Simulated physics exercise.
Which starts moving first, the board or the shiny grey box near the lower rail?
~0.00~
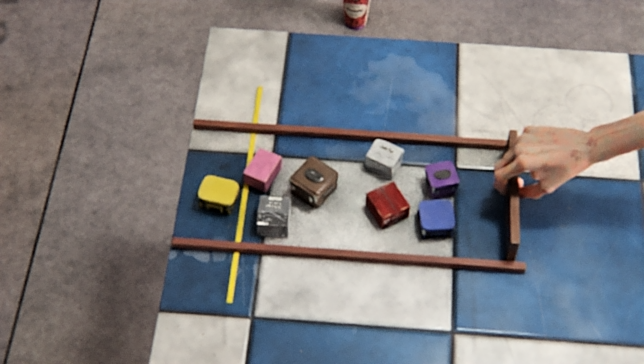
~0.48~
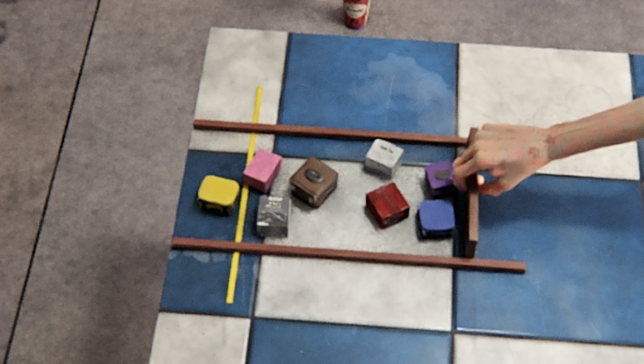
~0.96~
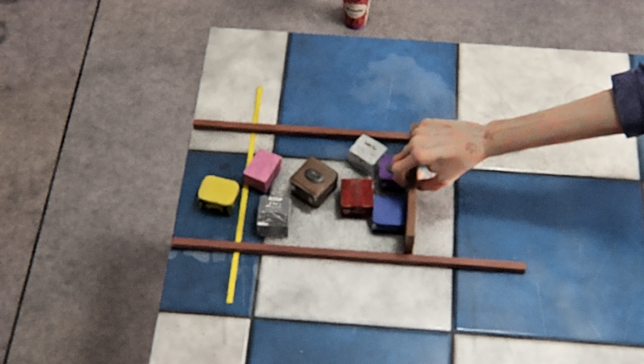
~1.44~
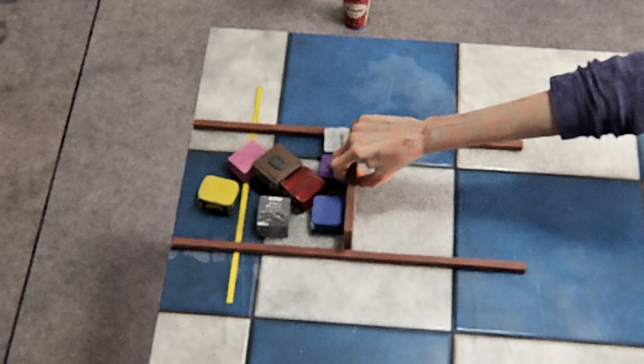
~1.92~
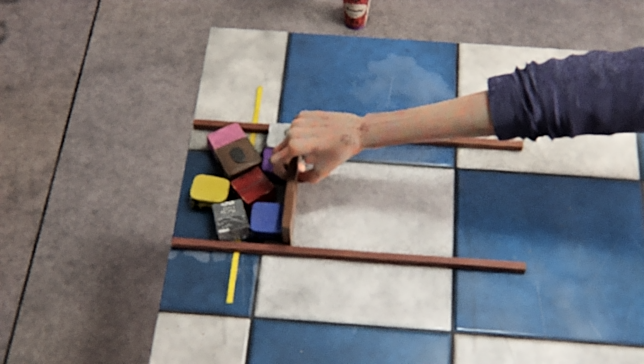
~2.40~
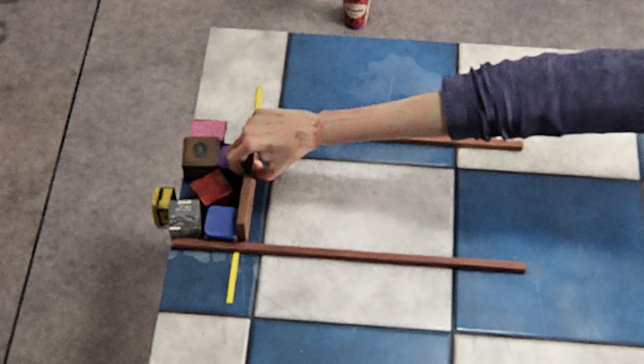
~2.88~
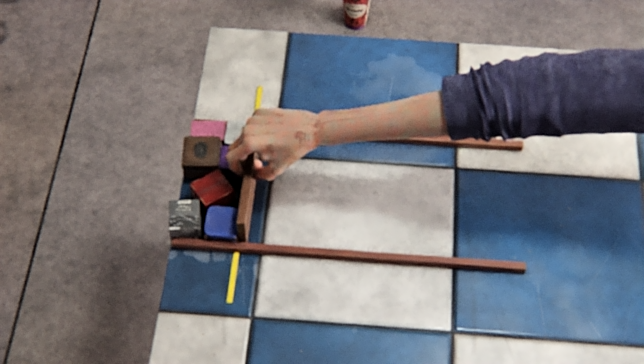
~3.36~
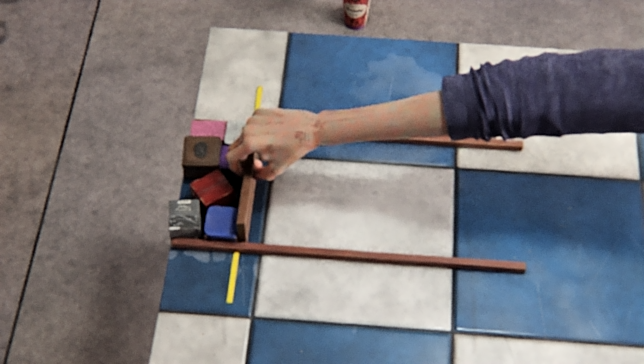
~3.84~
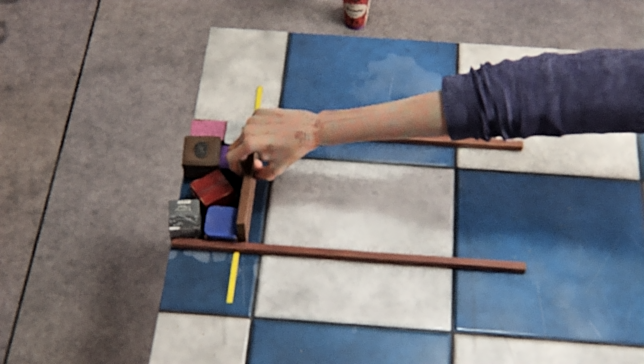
The board starts moving first. The shiny grey box stays put until the board has pushed several other blocks up towards it.
